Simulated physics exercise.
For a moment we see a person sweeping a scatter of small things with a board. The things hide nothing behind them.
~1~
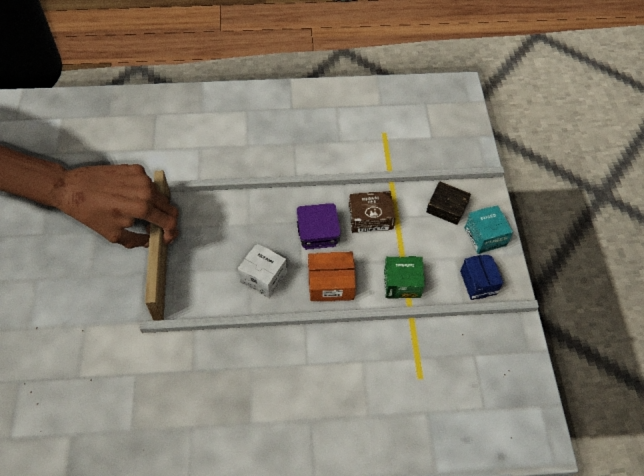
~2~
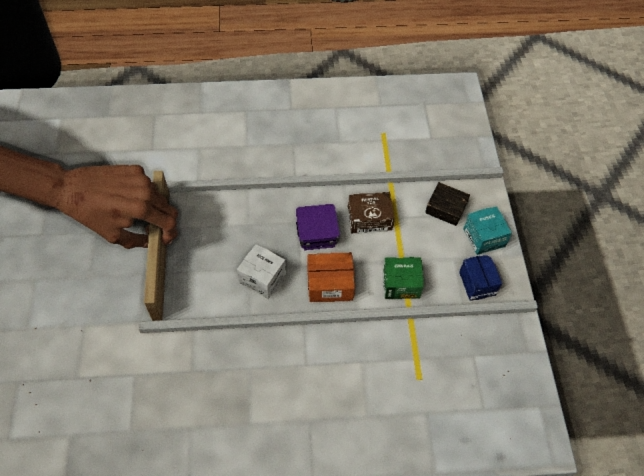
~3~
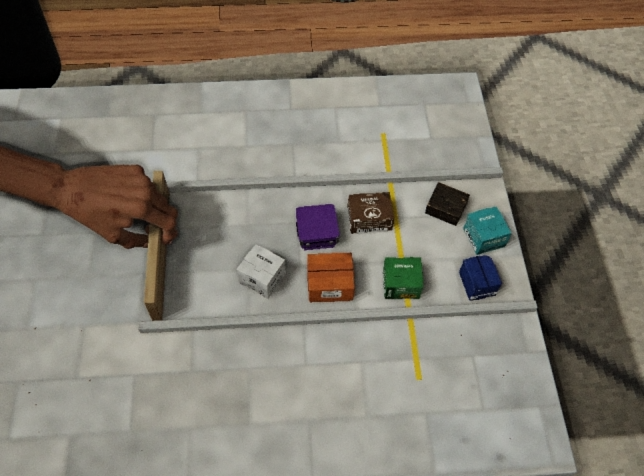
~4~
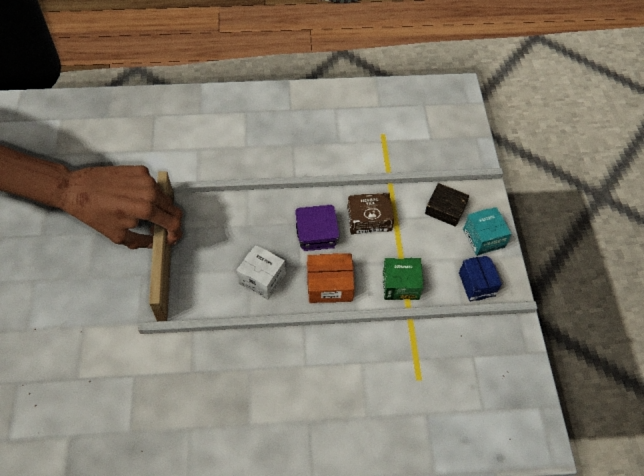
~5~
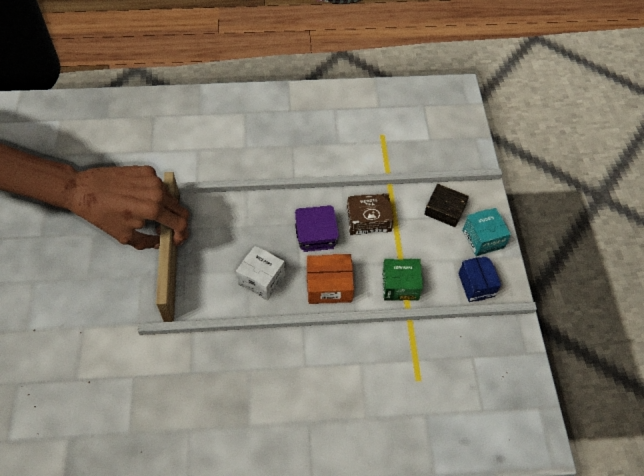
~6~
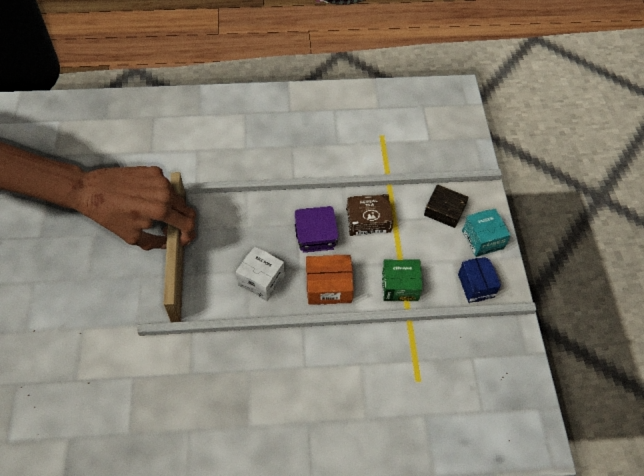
In this clip, a hand holds a wooden board upright at the left of a lane containing eight small colored boxes and blocks, then slides it slightly right, while the scattered items and yellow tape line stay still.
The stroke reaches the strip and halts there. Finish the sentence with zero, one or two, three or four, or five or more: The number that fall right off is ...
The number that fall right off is one or two.
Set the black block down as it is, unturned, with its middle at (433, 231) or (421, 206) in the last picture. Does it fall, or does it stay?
Placed there, the black block keeps its spot, and in the other spot it keeps its spot.
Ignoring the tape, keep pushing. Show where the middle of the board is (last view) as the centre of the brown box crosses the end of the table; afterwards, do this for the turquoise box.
I reckon its middle sits around (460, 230) and then around (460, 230).
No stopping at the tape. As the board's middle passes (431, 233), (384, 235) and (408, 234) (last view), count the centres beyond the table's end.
In order, that gives 3, then 0, then 1.
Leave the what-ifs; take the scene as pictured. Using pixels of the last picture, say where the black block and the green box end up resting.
The first sits around (487, 196), while the other sits around (502, 282).
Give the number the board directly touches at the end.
It adds up to 2.
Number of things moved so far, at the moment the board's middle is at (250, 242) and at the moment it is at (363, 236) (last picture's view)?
By then 1, and later 7.
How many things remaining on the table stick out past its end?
The tally is 0.
Early on, none off yet; turquoise box at rest near (486, 233); blue box at rest near (479, 280); black block at rest near (446, 206).
Finally, the number that fall off is one or two; lost, blue box.
